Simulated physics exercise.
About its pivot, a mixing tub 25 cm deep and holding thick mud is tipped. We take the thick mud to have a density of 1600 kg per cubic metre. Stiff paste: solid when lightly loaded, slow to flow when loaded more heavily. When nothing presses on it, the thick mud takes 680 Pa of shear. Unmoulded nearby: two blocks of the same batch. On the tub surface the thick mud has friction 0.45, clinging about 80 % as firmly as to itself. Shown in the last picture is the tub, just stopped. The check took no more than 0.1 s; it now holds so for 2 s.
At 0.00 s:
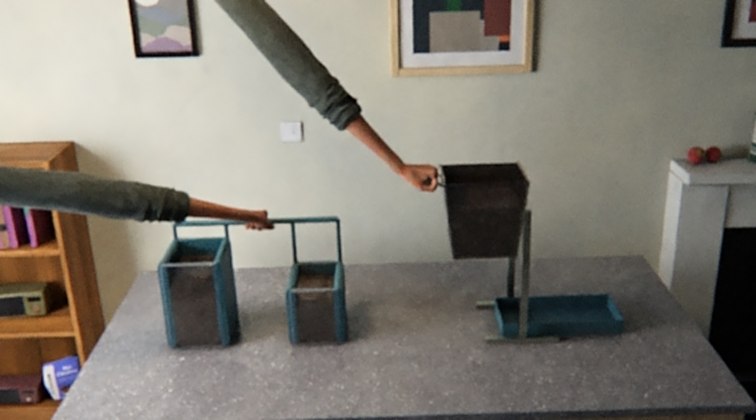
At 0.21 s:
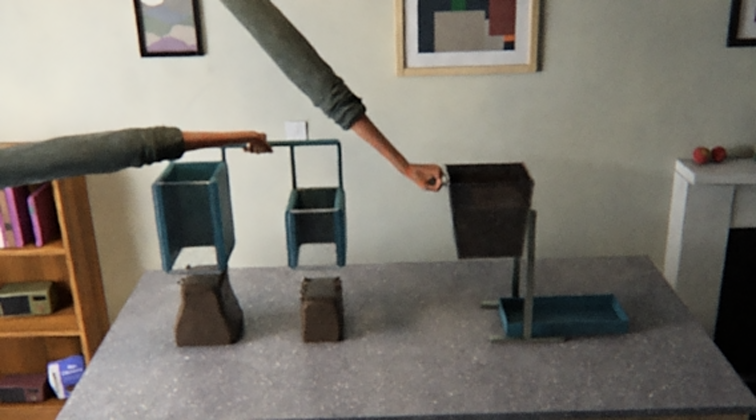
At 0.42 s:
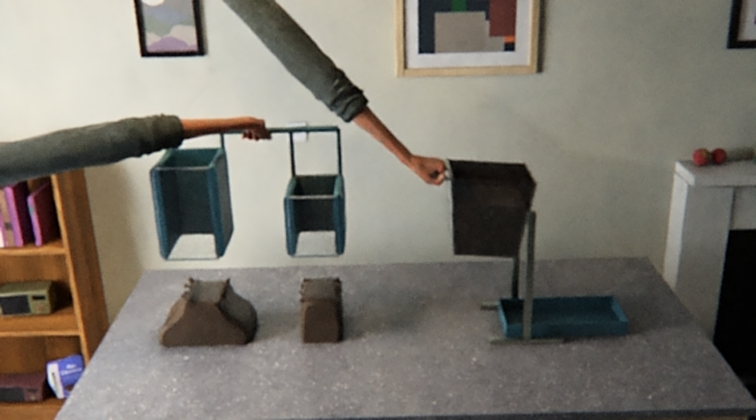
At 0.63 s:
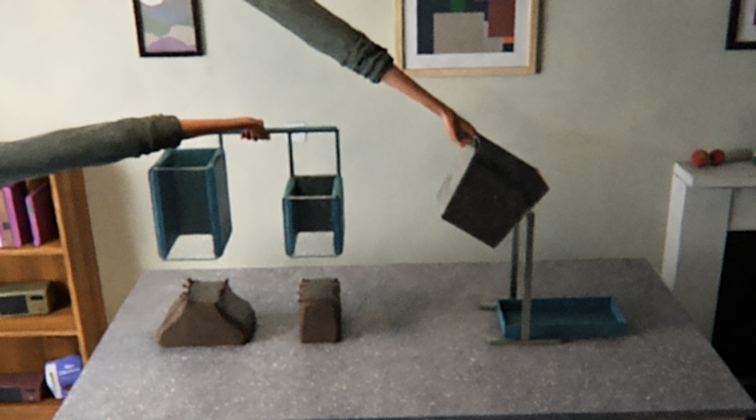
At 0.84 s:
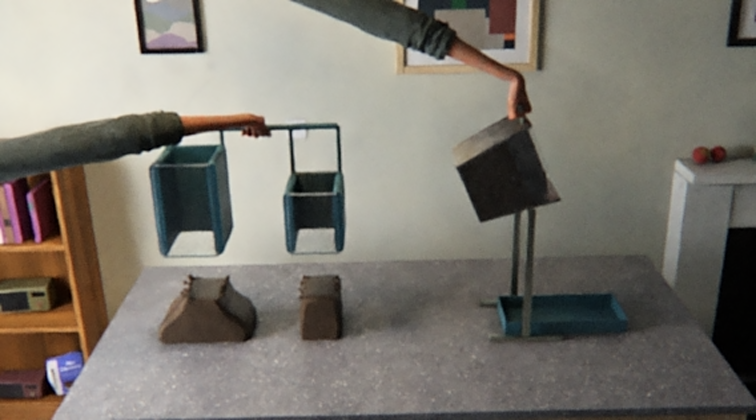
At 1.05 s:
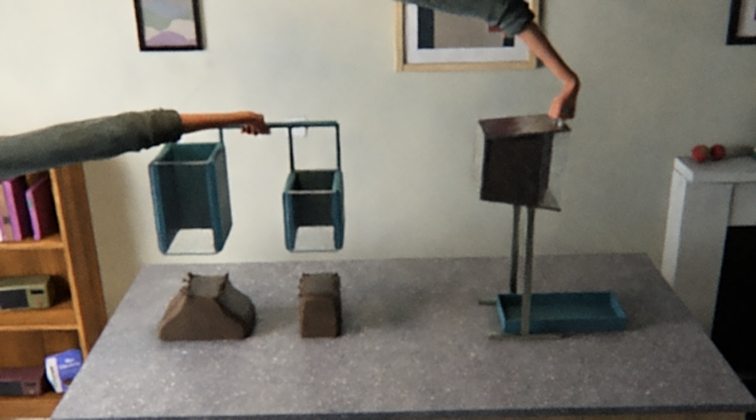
The clip opens with one hand gripping a dark tub above a blue tray while another lifts two joined blue moulds, uncovering brown mud blocks. The left block slumps and spreads wide, while the smaller keeps its shape. Then the right-hand arm swings the tub over clockwise onto its side.
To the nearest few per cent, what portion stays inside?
About 58 %.
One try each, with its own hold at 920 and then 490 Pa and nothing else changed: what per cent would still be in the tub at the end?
The answers, in order, are 100 % and 45 %.
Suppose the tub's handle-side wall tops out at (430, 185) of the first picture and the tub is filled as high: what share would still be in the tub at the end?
That would leave about 45 % in the tub.
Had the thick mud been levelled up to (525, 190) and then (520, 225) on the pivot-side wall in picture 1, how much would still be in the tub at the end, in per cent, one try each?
40 %, then 100 %.
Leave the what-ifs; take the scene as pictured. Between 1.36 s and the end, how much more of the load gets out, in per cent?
Later share of the load: Approx. 25 %.
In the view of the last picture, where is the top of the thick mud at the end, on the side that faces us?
(504, 175).
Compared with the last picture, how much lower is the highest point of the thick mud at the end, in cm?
11 cm.
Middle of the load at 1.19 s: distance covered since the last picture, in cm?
Measured shift, roughly 4 cm.
By 1.19 s, the tub is at 93 degrees and holds 100 %.
By 1.36 s, the tub is at 93 degrees and holds 81 %.
By 1.53 s, the tub is at 93 degrees and holds 62 %.
By 1.70 s, the tub is at 93 degrees and holds 58 %.
By 3.05 s, at the end, the tub is at 93 degrees and holds 58 %.
